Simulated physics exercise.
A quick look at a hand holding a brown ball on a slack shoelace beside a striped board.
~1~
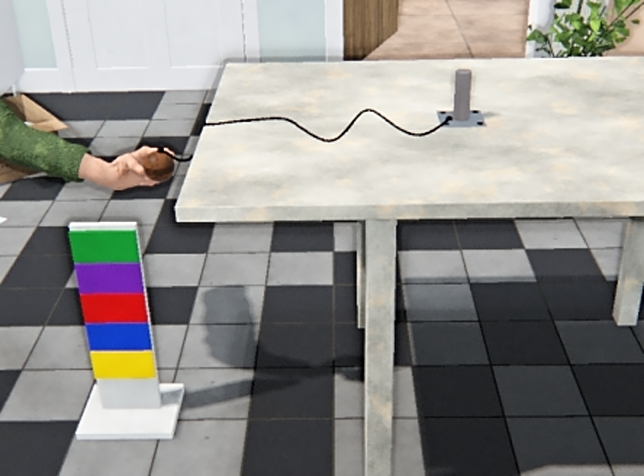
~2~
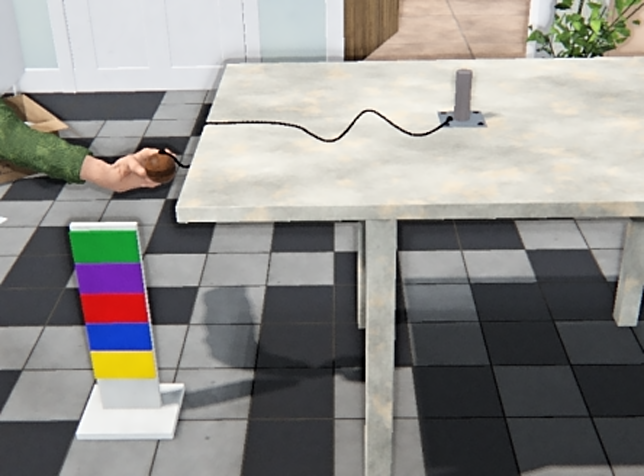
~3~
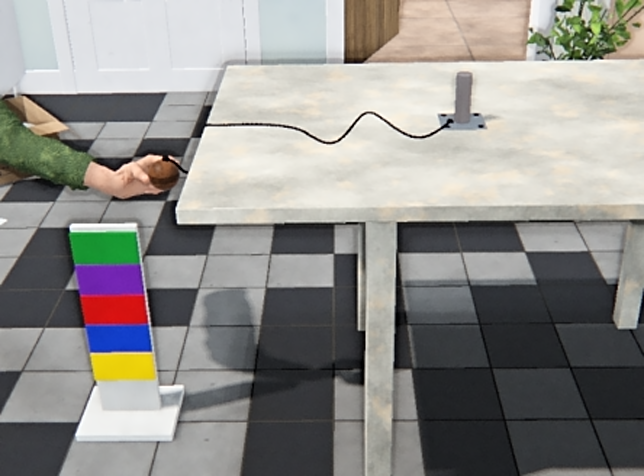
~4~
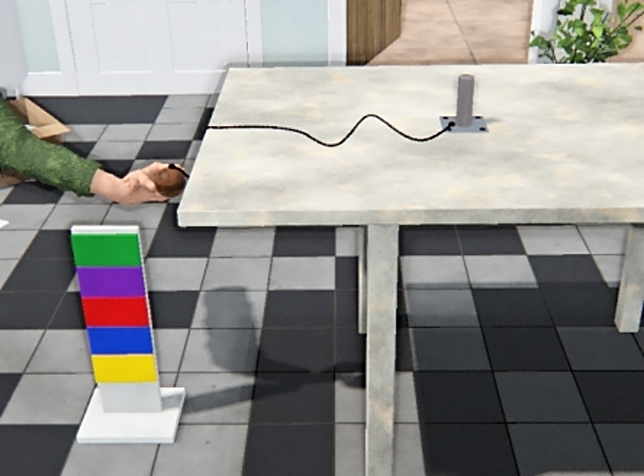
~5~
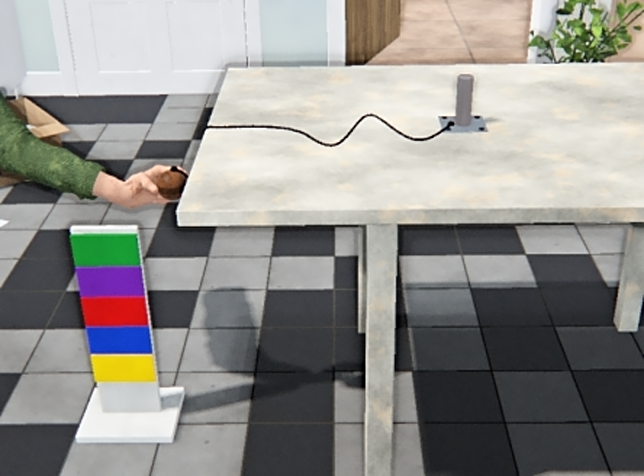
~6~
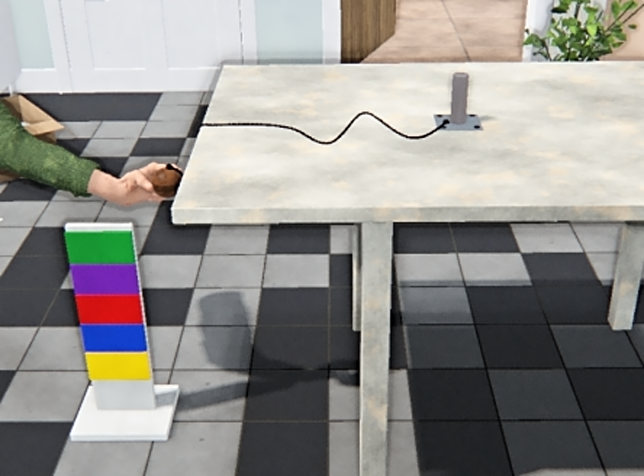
In a room with a grey and black checkered tile floor, a pale stone-like table is seen from slightly above. At left, a green-sleeved hand holds a brown ball by the table's edge, a slack dark cord running from it to a small grey post, above a board striped green, purple, red, blue and yellow. The hand and ball shift slightly right and down, while the view wobbles faintly.
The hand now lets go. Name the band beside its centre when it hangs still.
At blue.
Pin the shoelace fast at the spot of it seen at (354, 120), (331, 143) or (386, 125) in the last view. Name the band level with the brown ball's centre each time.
Taking them in turn: Purple; green; red.
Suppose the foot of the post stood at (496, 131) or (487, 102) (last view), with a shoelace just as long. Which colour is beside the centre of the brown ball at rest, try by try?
One after the other, red; red.
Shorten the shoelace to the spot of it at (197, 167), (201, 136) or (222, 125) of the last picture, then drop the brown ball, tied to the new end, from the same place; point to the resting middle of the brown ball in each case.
In that order: (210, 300), (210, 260) and (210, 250).
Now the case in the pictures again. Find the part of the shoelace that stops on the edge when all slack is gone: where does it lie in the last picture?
That spot is around (316, 141).
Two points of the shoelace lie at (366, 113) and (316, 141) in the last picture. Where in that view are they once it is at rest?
At (304, 126), then (200, 135).
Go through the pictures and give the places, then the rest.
The first frame shows brown ball (159, 166); green (104, 248); purple (109, 279); red (114, 309); blue (119, 338); yellow (123, 366).
The second frame shows brown ball (160, 168); shoelace through (431, 132) (381, 115) (344, 133) (294, 126) (215, 124).
The third frame shows brown ball (164, 175).
The fourth frame shows brown ball (170, 182); shoelace through (433, 137) (383, 120) (346, 138) (295, 131) (216, 128).
The fifth frame shows brown ball (172, 185).
The sixth frame shows brown ball (168, 183); shoelace through (427, 135) (377, 118) (340, 136) (289, 128) (211, 125).
Early on, ball near (248, 329); level with blue.
Midway, ball near (201, 328); level with blue.
Finally, ball near (219, 332); level with blue. Its centre hangs level with the blue band.
